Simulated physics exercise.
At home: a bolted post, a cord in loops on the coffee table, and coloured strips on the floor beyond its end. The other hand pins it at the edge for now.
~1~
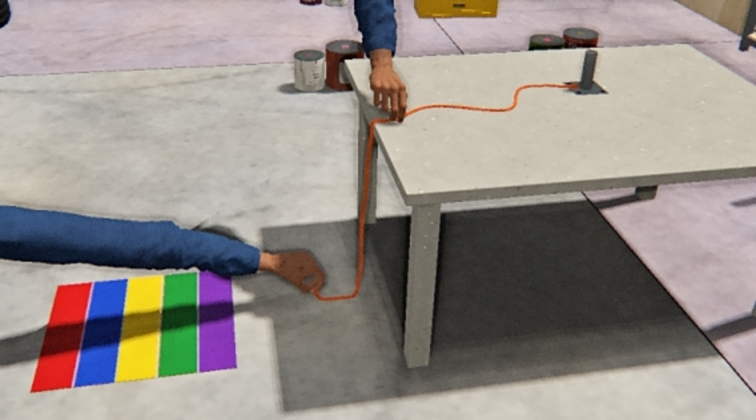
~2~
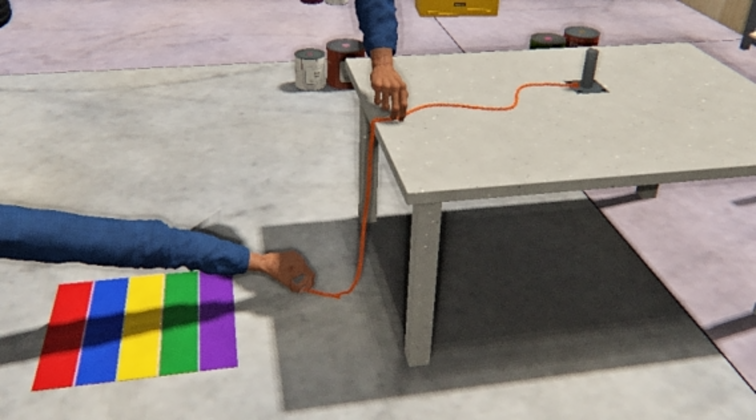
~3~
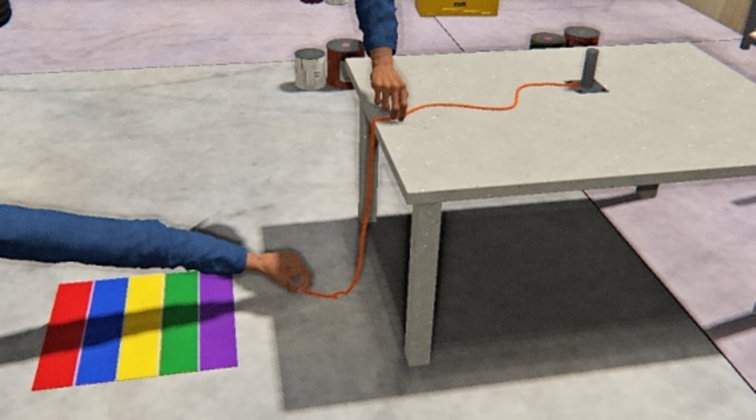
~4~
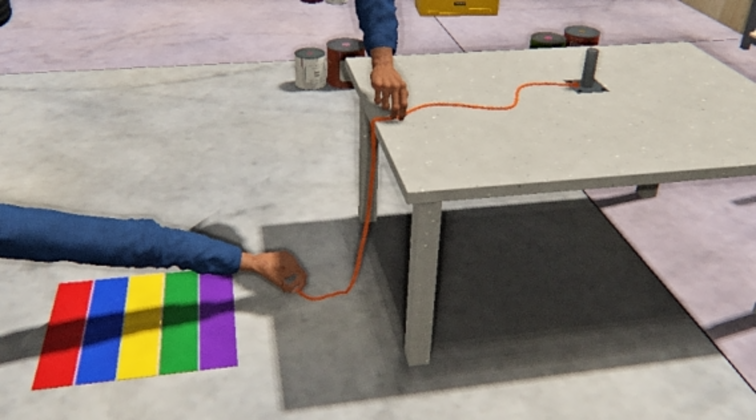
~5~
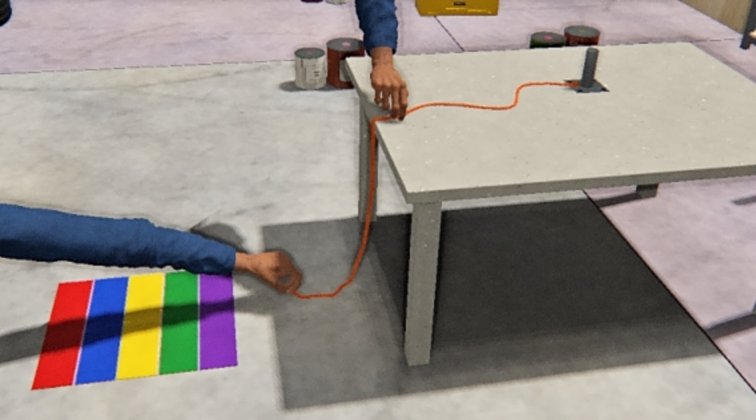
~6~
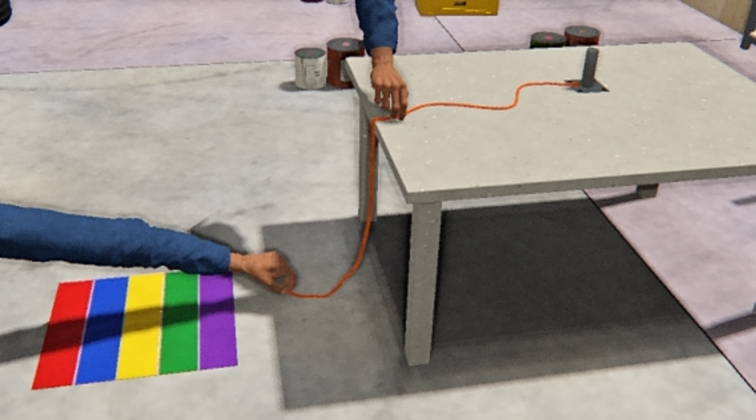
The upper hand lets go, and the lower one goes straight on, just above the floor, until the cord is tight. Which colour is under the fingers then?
The end stops over the yellow strip.
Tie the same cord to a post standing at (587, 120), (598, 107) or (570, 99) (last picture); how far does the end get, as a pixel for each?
About (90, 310), (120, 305) and (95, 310).
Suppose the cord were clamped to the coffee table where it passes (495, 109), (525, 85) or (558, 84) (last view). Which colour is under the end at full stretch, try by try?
Try by try: Green; yellow; yellow.
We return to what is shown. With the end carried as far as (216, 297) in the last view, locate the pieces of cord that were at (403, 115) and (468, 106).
The first at (371, 127), the second at (437, 107).
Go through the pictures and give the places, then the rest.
The first picture shows end (314, 289); purple (217, 350); green (178, 354); yellow (138, 359); blue (97, 363); red (56, 368).
The second picture shows end (304, 289); cord through (541, 85) (508, 109) (427, 106) (372, 138) (365, 215) (357, 279).
The third picture shows end (302, 289).
The fourth picture shows end (296, 289); cord through (541, 84) (508, 108) (427, 106) (373, 137) (368, 213) (354, 278).
The fifth picture shows end (291, 289).
The sixth picture shows end (286, 290); cord through (541, 84) (508, 108) (427, 105) (373, 137) (370, 213) (347, 276).
Soon after, end near (216, 297); over purple.
After that, end near (166, 302); over green.
At the stop, end near (137, 305); over yellow. It gets as far as the yellow strip.
